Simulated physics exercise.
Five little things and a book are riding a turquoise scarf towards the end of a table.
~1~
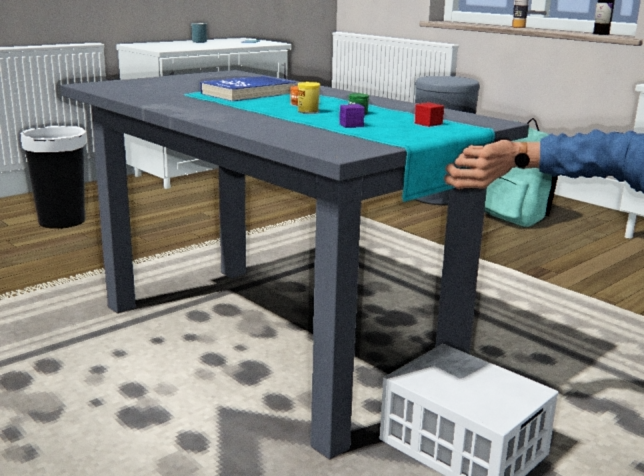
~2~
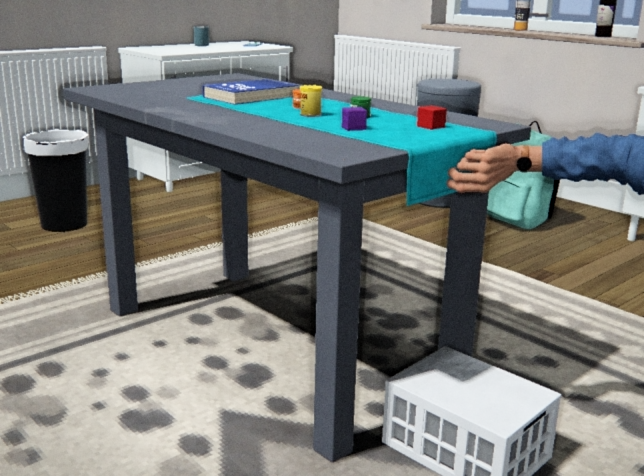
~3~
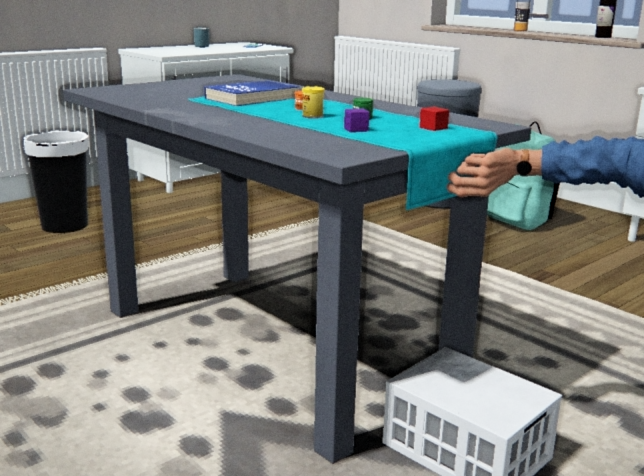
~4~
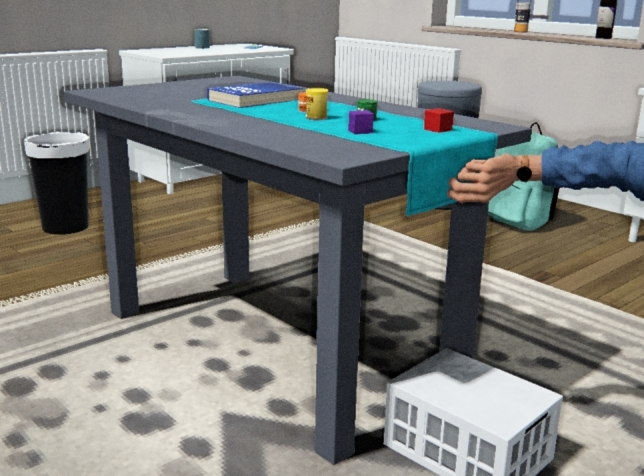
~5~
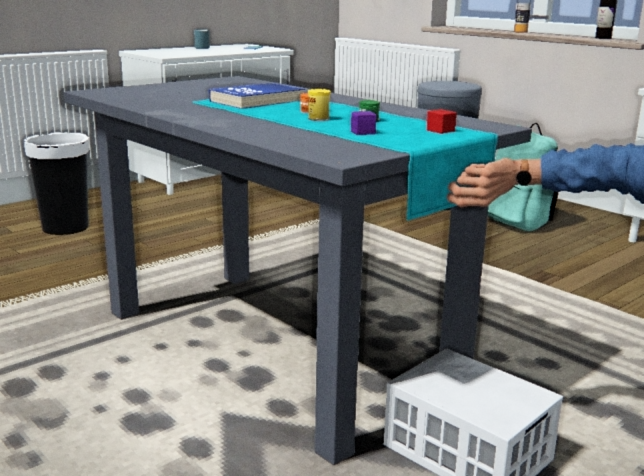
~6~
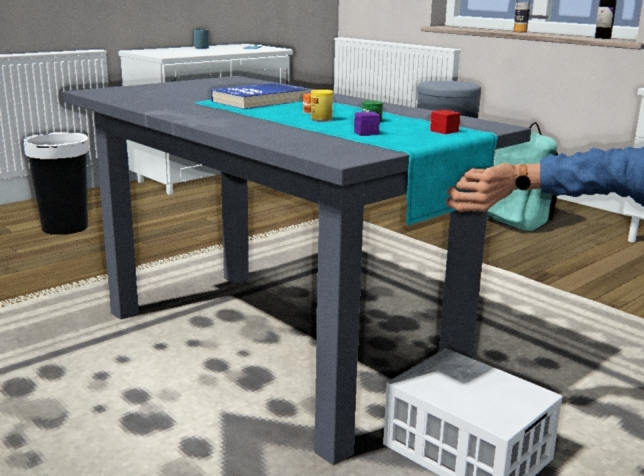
A turquoise scarf slid slowly over the right end of a grey table as a hand held its hanging edge, carrying a book, coloured cubes and small pots a little way along.
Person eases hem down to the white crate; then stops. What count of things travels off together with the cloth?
The final total over the edge will be four.
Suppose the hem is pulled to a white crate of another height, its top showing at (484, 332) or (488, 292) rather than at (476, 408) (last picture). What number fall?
That would make 2 and 1.
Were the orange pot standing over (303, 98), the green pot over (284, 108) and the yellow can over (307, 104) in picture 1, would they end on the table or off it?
I'd say the orange pot hangs on, the green pot hangs on, and the yellow can hangs on.
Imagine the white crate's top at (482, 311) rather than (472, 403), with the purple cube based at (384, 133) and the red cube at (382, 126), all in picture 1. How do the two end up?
Here's what happens: The purple cube leaves its perch, the red cube leaves its perch.
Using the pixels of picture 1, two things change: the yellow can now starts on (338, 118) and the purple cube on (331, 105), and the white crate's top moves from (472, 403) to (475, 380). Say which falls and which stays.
So the yellow can leaves, and the purple cube stays there.
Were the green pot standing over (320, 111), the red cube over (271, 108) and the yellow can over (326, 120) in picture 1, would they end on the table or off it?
The green pot ends up off, the red cube stays put, the yellow can ends up off.
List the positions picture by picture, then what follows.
In the first frame, hem (403, 202); red cube (430, 105); purple cube (352, 106); green pot (359, 95); yellow can (309, 84); orange pot (302, 88); top of the crate (472, 403).
In the second frame, hem (407, 206); red cube (432, 108).
In the third frame, hem (406, 210); purple cube (357, 110).
In the fourth frame, hem (406, 215); green pot (367, 101); top of the crate (476, 408).
In the fifth frame, hem (407, 220); yellow can (319, 91).
In the sixth frame, hem (407, 226); red cube (446, 112); purple cube (367, 113); green pot (373, 102); yellow can (322, 91); orange pot (314, 95).
A little later, hem near (448, 264); red cube gone.
Next, hem near (445, 323); red cube and purple cube gone.
Later still, hem on the crate; red cube, purple cube, green pot and yellow can gone.
When it is over, hem on the crate; red cube, purple cube, green pot and yellow can gone. The table loses four.
